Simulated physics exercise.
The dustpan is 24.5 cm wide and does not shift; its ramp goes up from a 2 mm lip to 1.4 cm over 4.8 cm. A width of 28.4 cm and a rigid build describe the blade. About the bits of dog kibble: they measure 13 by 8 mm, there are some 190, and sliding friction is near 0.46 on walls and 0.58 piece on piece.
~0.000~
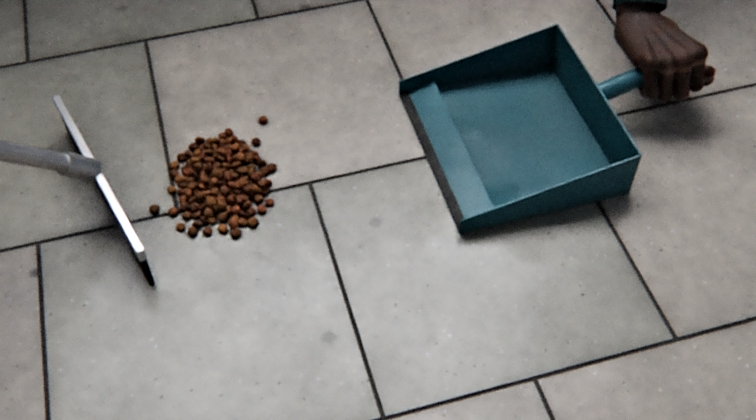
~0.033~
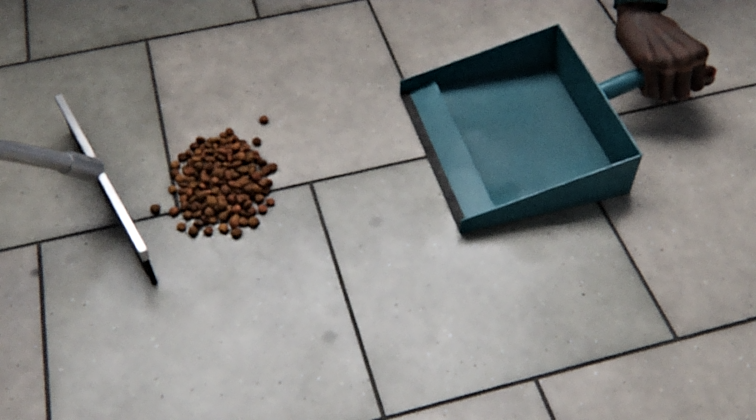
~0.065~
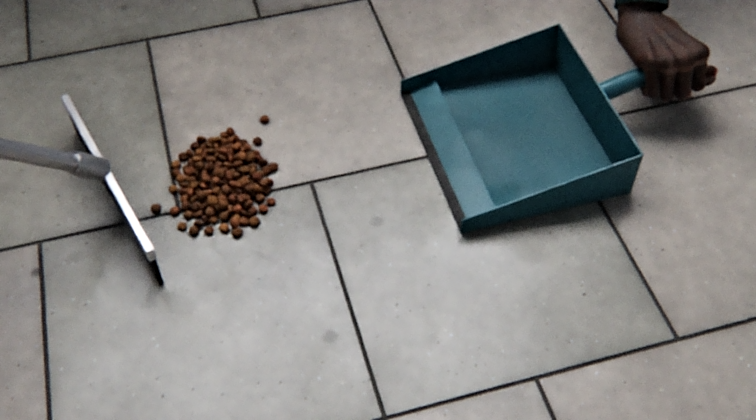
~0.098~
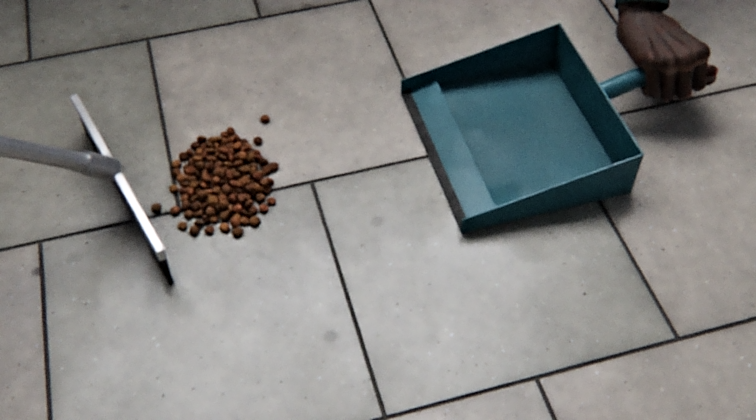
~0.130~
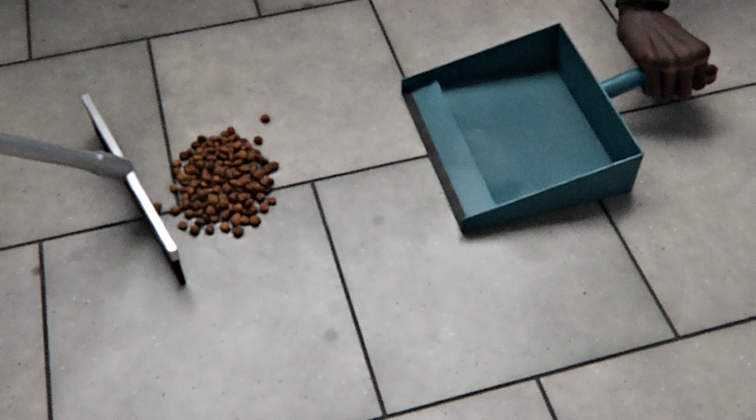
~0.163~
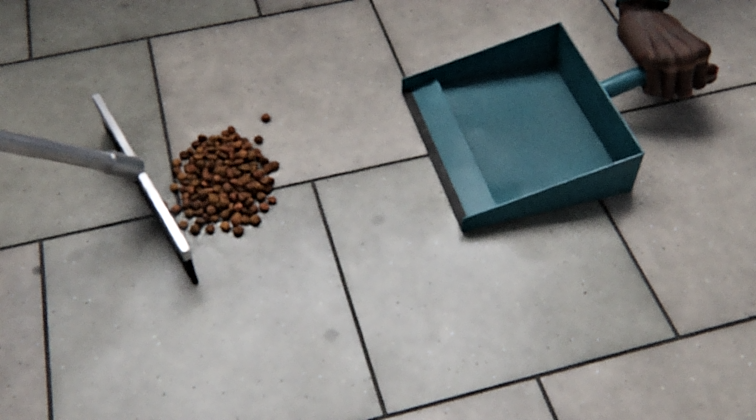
A dark-skinned hand held a teal dustpan still on the grey tiles while a thin blade on a pole slid a short way right, just reaching the edge of a brown kibble pile.
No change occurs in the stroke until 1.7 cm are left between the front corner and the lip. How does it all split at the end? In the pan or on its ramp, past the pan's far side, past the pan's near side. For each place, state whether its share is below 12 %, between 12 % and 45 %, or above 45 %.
Result: Pan: A minor share. Far side: A minor share. Near side: A minor share.
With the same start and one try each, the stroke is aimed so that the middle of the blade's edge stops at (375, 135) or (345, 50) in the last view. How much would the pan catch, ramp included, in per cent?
Roughly 10 per cent for the first try and 5 per cent for the second.
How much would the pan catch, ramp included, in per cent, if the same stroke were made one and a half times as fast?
Share: Close to 0 %.
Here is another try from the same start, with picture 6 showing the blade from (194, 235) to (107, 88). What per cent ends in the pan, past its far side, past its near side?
Split: Pan = 20, far = 25, near = 0.
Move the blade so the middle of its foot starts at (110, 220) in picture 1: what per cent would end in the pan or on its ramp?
Some 0 per cent.
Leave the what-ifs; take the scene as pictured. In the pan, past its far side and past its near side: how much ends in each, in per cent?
Pan: 0%. Far side: 5%. Near side: 0%.
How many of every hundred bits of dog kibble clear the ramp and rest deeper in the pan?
Some 0 per cent.
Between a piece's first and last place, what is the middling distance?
About 20 cm.
After 0.52 s, middle of the blade 21 cm from the lip; 0 % over the lip, far side 5 %, near side 0 %.
Then, at 0.76 s, middle of the blade 12 cm from the lip; 0 % over the lip, far side 5 %, near side 0 %.
Then, at 1.11 s, middle of the blade 5 cm from the lip; 0 % over the lip, far side 5 %, near side 0 %.
By 1.4 s all is still; pan 0 %, far side 5 %, near side 0 %, in front of the lip or behind the blade 95 %.
